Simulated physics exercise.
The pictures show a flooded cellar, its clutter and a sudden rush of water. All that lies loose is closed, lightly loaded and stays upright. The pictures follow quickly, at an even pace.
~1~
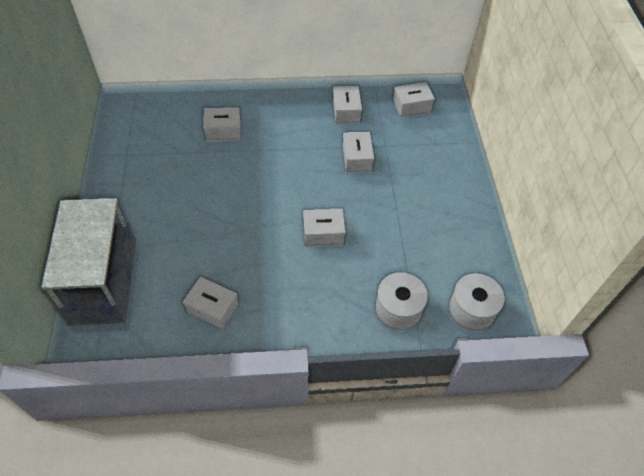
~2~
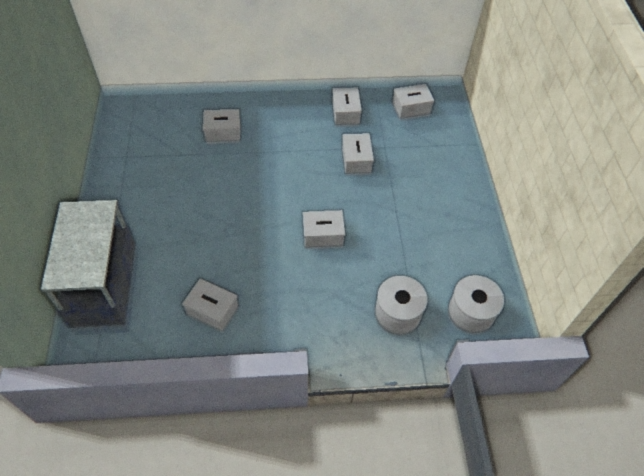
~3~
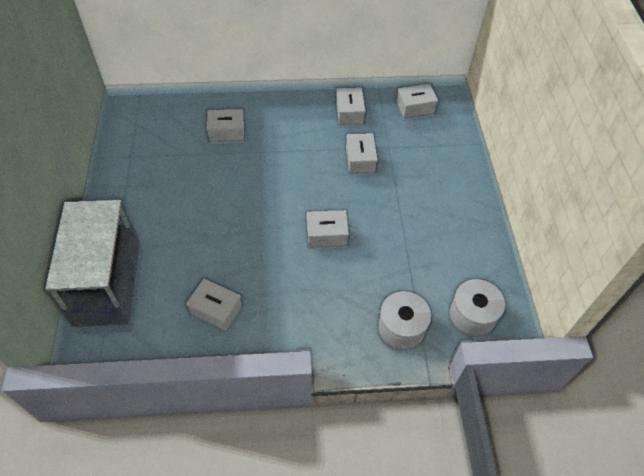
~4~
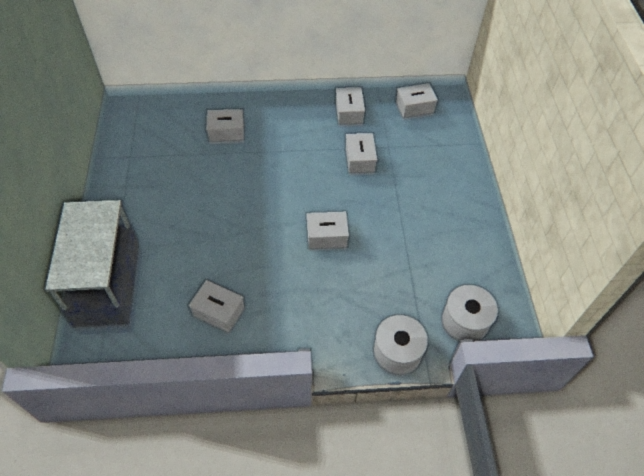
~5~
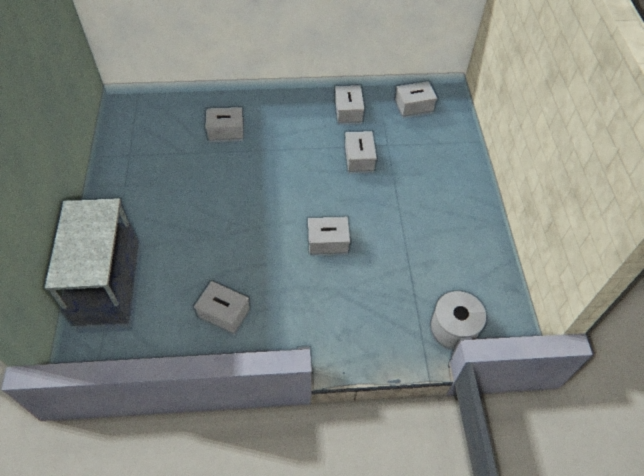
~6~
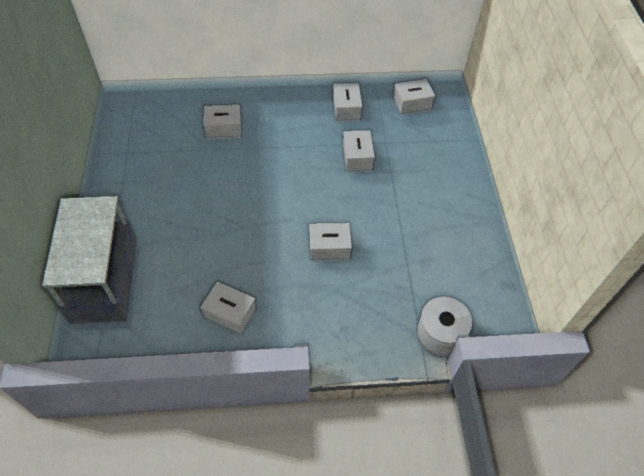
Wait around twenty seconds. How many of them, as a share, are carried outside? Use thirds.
That comes to from one to two thirds.
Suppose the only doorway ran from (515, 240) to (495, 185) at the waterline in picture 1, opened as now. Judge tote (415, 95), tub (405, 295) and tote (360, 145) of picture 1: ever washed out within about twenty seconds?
One after the other: Washed out, through, out.
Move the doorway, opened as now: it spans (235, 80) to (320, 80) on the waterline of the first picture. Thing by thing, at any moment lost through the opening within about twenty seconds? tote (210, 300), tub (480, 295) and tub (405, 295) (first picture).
One after the other: Inside, kept in, no.
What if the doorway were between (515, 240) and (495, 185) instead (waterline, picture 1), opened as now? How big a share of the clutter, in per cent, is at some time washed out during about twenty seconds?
I make it 60 per cent.
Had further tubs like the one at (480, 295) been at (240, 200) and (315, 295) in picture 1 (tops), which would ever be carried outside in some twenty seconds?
As listed: Carried outside, carried outside.
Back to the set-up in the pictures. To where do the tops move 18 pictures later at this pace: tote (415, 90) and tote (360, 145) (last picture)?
Near (422, 115) and (391, 219).
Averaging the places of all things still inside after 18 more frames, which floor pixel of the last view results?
Near (353, 166).
A moment on, 2 of 8 are out; 6 afloat.
Next, 4 of 8 are out; 4 afloat.
Later, 5 of 8 are out; 3 afloat.
In the end, 5 of 8 are out; 3 afloat.
